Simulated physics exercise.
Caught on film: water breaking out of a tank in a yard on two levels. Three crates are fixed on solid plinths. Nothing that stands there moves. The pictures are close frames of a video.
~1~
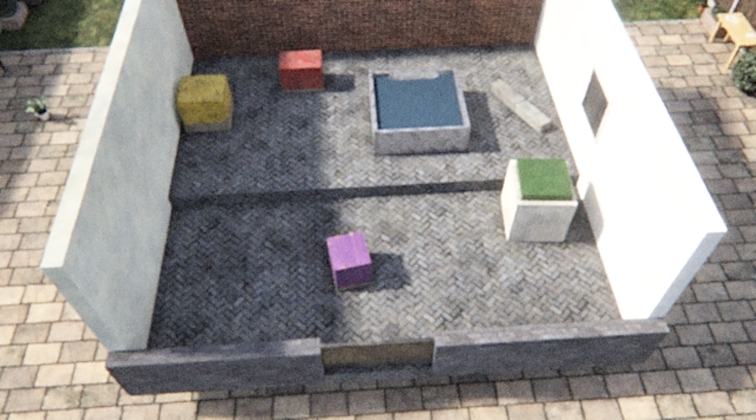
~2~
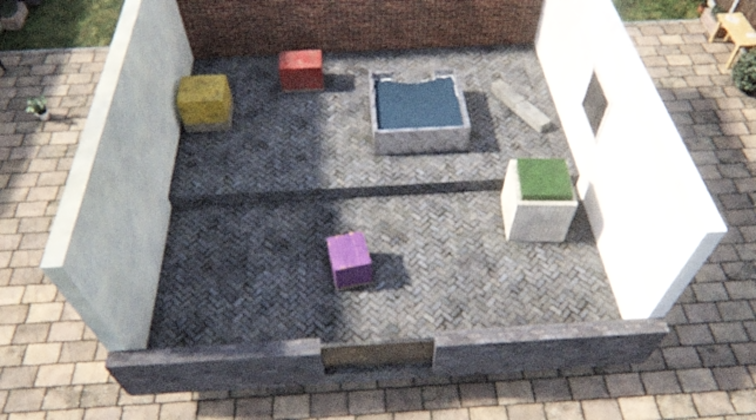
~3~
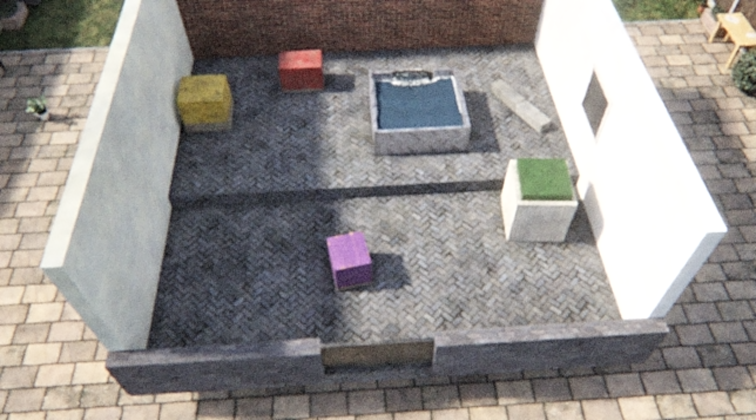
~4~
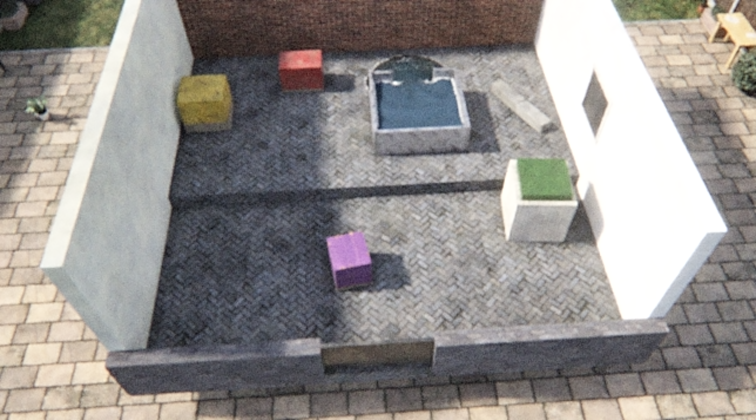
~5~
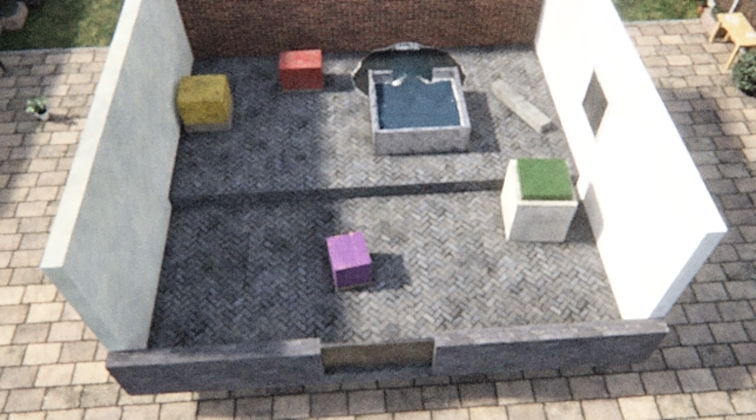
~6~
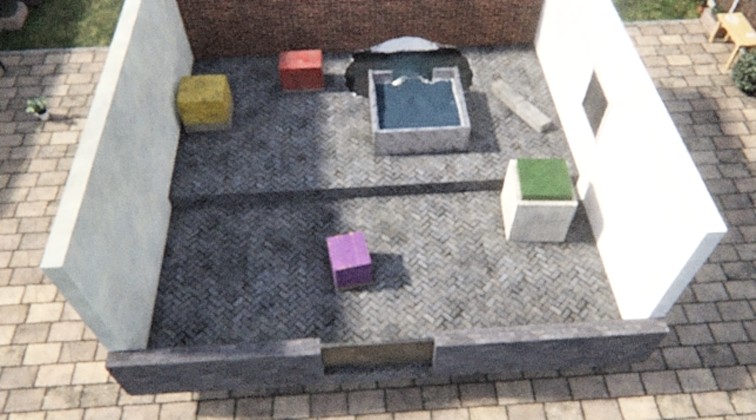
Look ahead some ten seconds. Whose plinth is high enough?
In the end: The red crate is wetted; the yellow crate escapes dry; the purple crate escapes dry.
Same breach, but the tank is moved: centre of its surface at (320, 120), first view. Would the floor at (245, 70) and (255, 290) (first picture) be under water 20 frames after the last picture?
One after the other: Awash, free of water.
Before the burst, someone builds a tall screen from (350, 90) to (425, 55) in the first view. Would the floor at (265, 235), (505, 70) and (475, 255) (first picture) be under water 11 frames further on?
As listed: Not flooded, awash, free of water.
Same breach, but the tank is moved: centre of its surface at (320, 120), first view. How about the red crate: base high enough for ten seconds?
Then: Red ends up wet.
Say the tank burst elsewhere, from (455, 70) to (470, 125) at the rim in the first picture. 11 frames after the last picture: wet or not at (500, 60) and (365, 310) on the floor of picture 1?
In turn: Awash, not flooded.
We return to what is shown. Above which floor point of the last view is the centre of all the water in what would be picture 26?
At about (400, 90).
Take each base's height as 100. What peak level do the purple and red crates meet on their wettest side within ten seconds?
In turn 60 and 230 per cent.
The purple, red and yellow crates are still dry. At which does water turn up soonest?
It is the red-painted one.
A moment on, water covers 10 % of the floor; the red crate water round its plinth, the yellow crate not reached, the purple crate not reached.
Next, water covers 15 % of the floor; the red crate water round its plinth, the yellow crate not reached, the purple crate not reached.
Then, water covers 20 % of the floor; the red crate water round its plinth, the yellow crate water round its plinth, the purple crate not reached.
Later, water covers 35 % of the floor; the red crate water round its plinth, the yellow crate water round its plinth, the purple crate not reached.
In the end, water covers 55 % of the floor; the red crate was topped, the yellow crate stayed above the water, the purple crate stayed above the water.
